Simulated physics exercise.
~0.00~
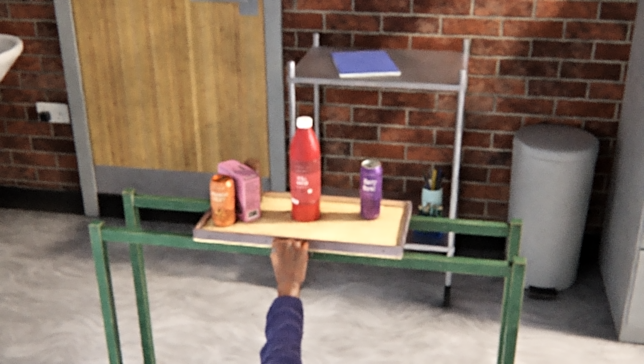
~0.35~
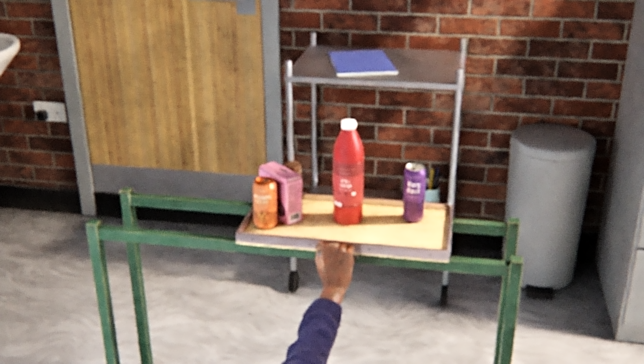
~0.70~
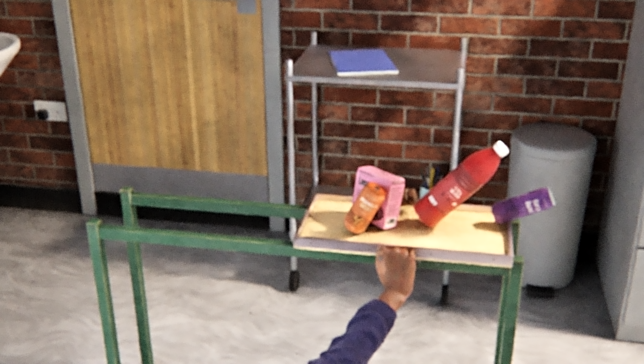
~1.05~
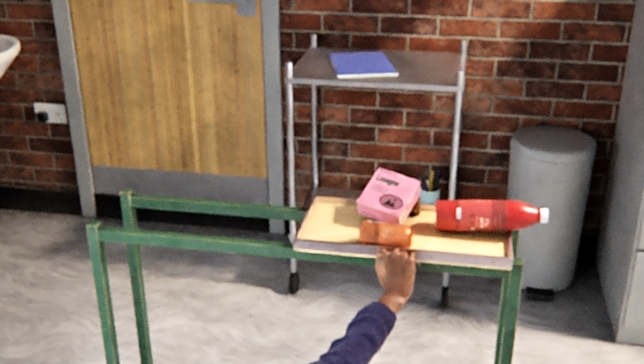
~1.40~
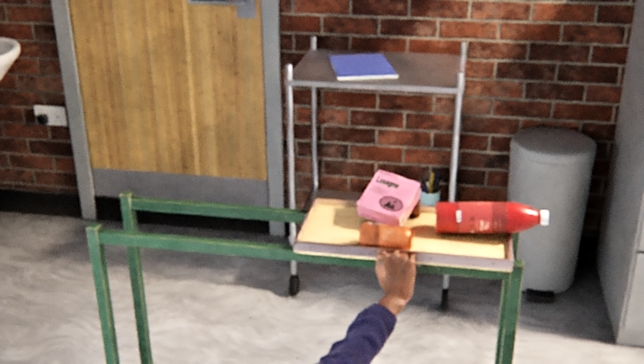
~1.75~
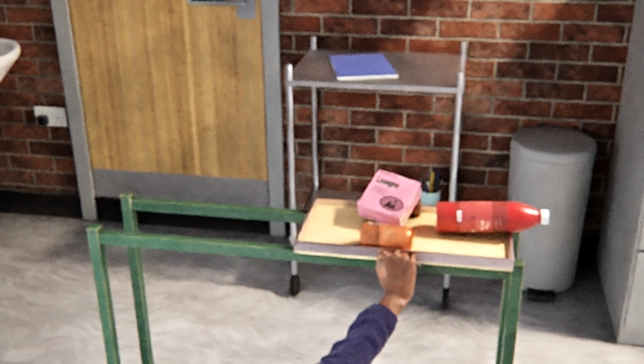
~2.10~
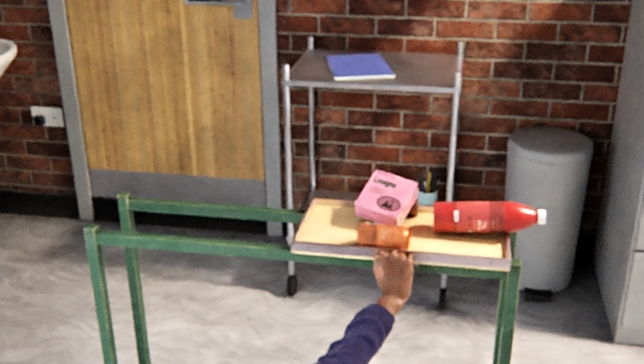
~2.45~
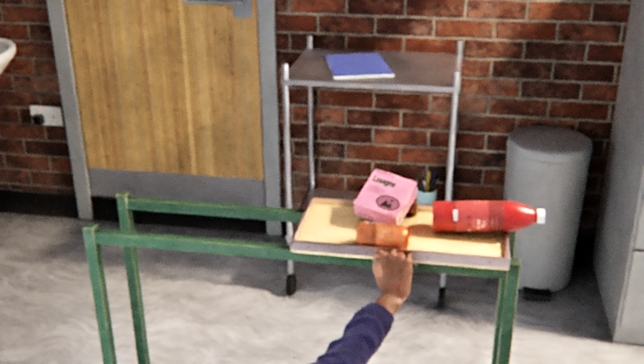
To begin with, a hand in a dark blue sleeve holds the front edge of a shallow tray resting on a green frame, with a red bottle, purple can, orange can, pink packet and small brown shaker standing on it. The hand slides the tray to the right, and everything rides along upright. As the tray reaches the right end of the frame, the items tip over to the right, with the purple can pitching past the edge. The can drops out of sight, while the bottle, packet, orange can and shaker end up toppled on the tray, lying still beside the motionless hand.
